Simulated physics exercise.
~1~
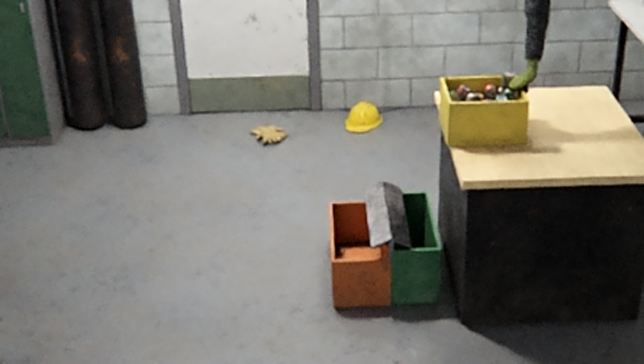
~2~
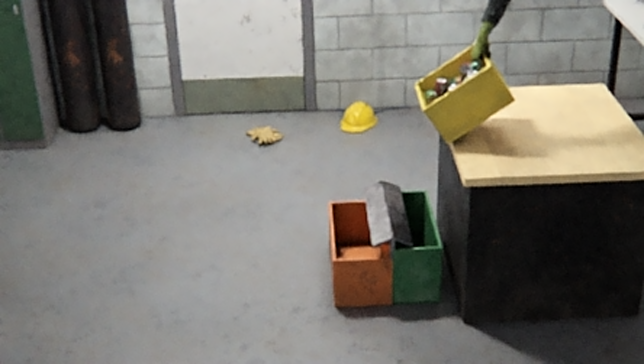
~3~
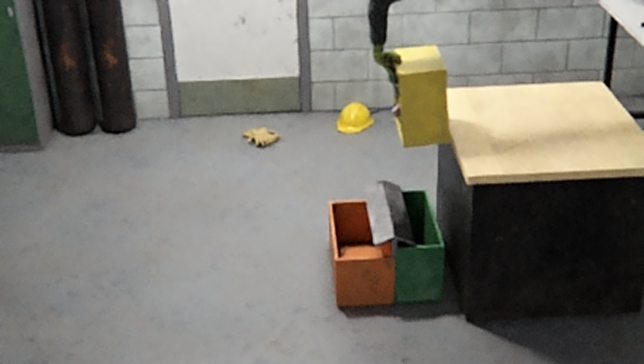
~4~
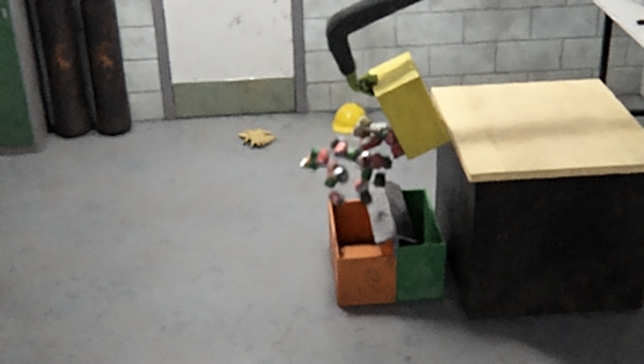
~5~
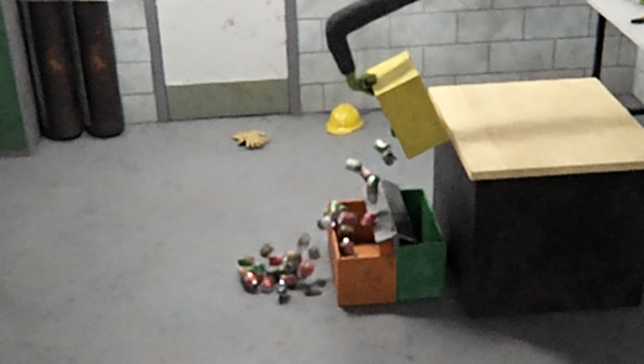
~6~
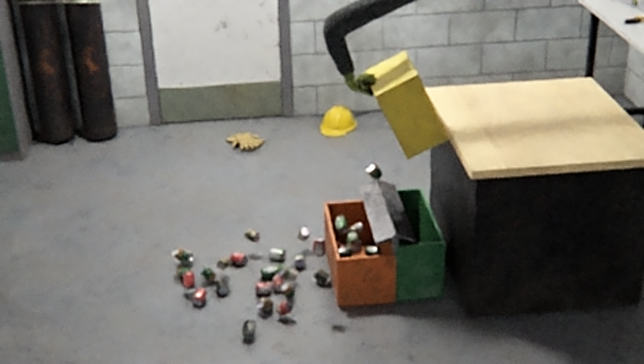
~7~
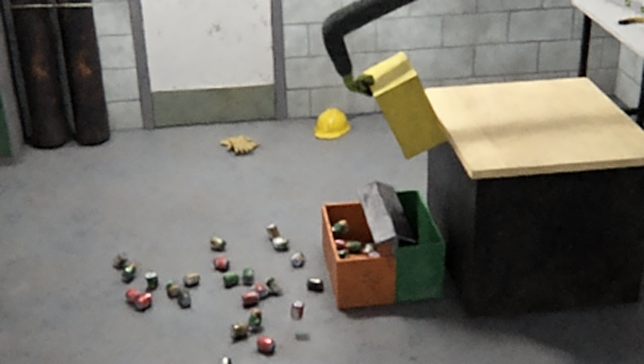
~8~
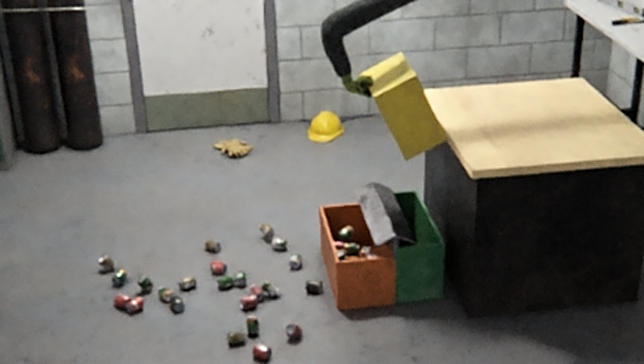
The footage shows a dark mechanical arm tipping a yellow box of mini cans off the edge of a bench above an orange trough and a green bin. The cans tumble out leftward, some landing in the orange trough and the rest scattering across the grey floor beyond it.
